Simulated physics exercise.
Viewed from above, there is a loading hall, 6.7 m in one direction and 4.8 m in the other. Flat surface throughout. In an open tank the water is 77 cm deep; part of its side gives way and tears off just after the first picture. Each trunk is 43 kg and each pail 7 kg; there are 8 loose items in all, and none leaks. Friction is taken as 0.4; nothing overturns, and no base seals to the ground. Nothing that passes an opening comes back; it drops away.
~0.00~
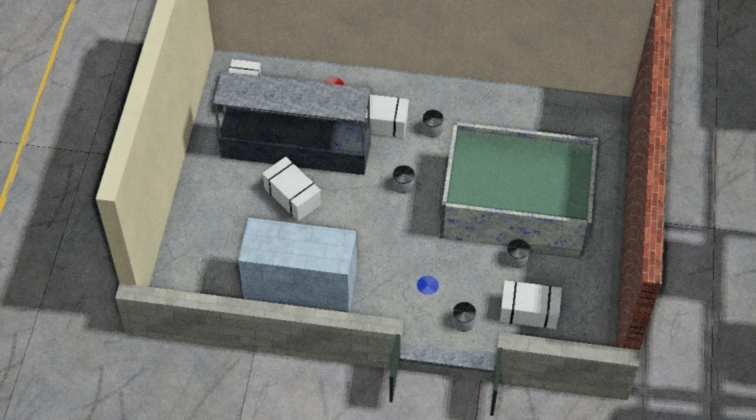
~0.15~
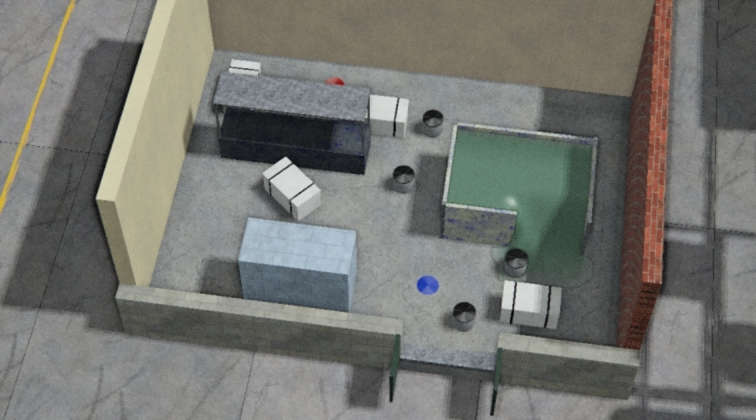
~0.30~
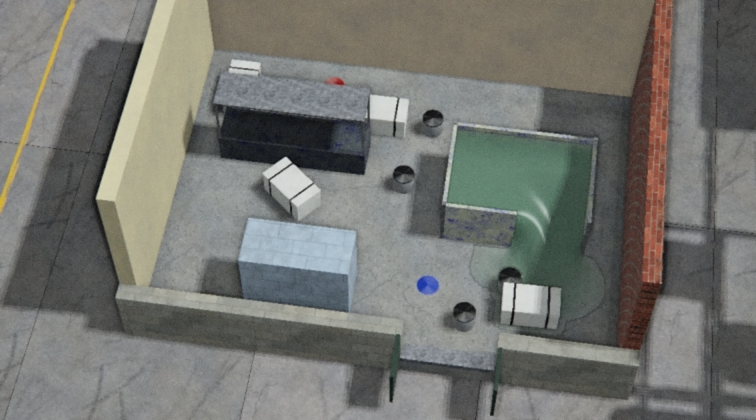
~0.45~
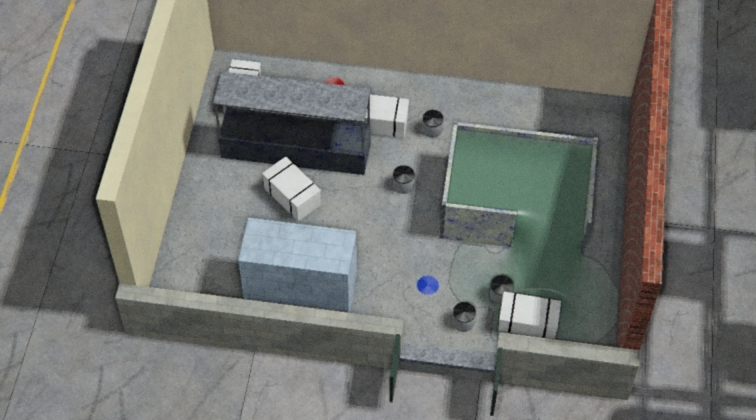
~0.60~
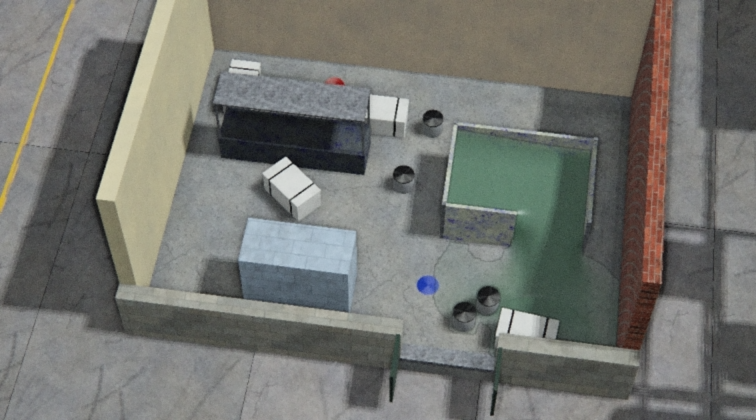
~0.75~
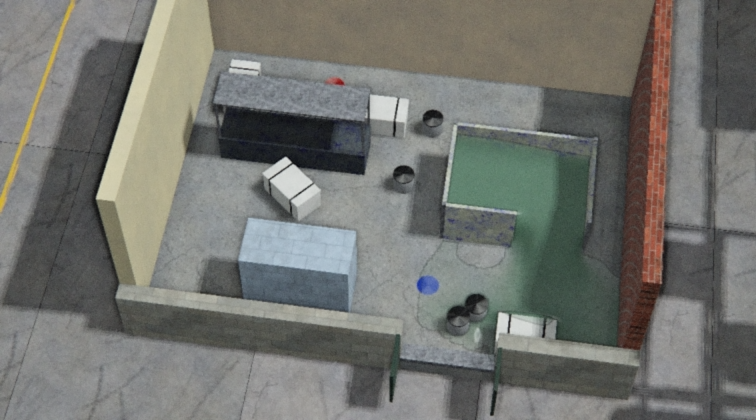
Green water pours from a broken tank and pushes a dark pail and white trunk along.
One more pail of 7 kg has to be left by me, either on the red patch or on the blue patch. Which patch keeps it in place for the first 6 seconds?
The red patch.
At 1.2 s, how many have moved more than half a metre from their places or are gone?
3.
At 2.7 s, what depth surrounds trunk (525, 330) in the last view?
Roughly 12 cm.
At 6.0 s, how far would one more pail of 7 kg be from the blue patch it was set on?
Some 200 cm.
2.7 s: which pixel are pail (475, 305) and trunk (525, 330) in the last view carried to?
Estimated pixels: (362, 304) and (421, 308).
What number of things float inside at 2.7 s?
At that time the total is 1.
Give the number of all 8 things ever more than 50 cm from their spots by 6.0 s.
Tally: 3.
After 1.2 s on red it would be 0 cm off in 0 cm of water; on blue it would be 0 cm off in 1 cm of water.
After 2.7 s on red it would be 0 cm off in 0 cm of water; on blue it would be 83 cm off in 6 cm of water.
After 4.2 s on red it would be 0 cm off in 0 cm of water; on blue it would be 216 cm off in 12 cm of water.
After 6.0 s on red it would be 0 cm off in 2 cm of water; on blue it would be 219 cm off in 10 cm of water.
